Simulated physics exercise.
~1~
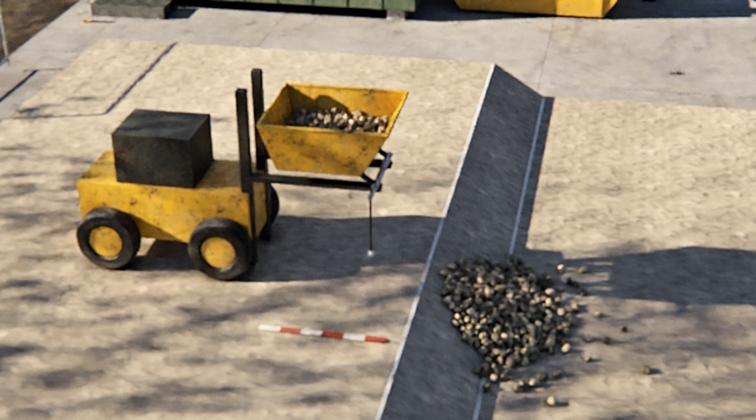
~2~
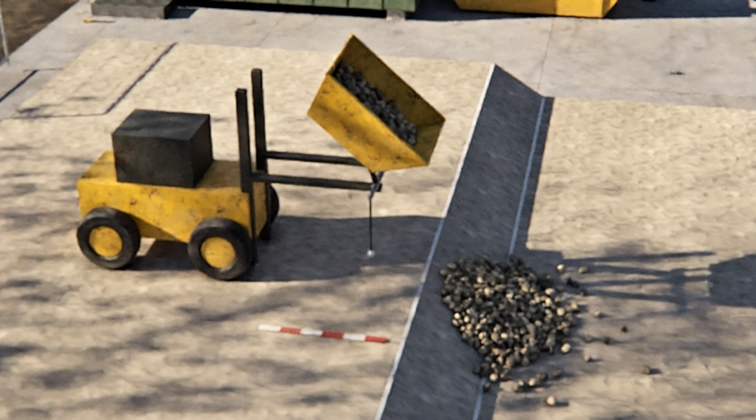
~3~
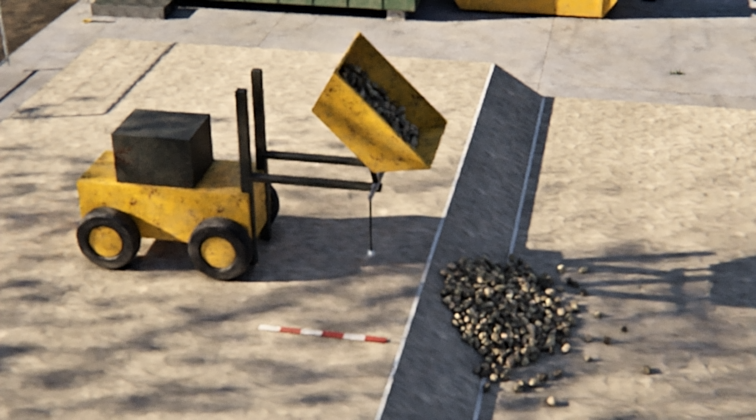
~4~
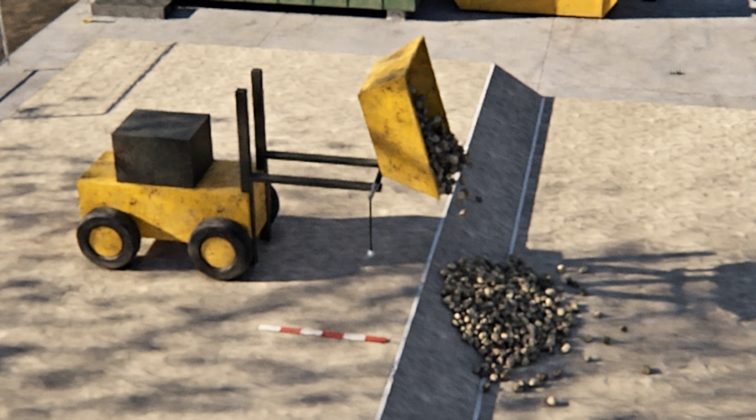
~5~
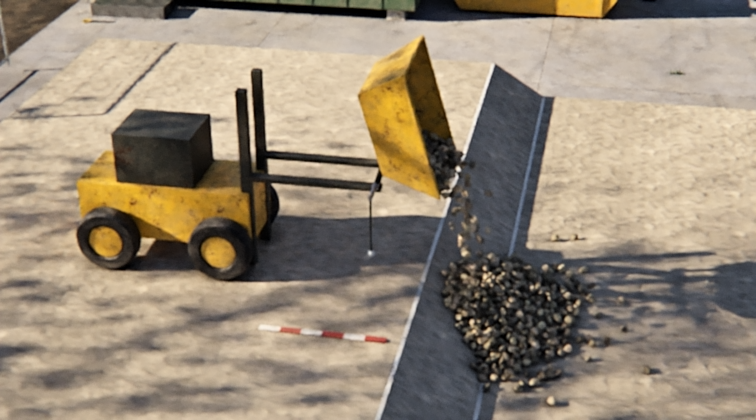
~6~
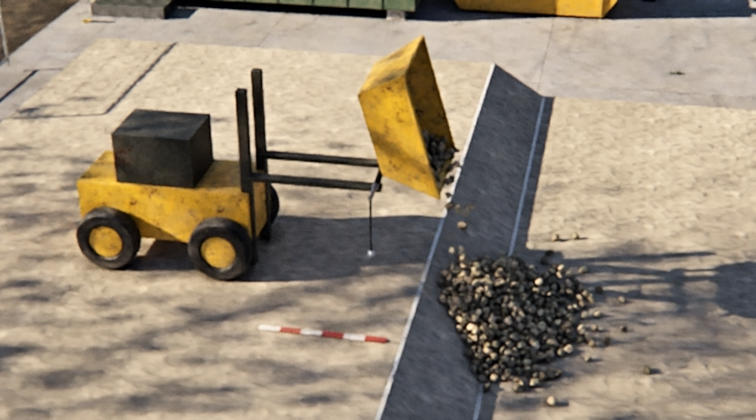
On a paved yard, a yellow forklift tips its skip, spilling stones onto the sloping bank's pile.
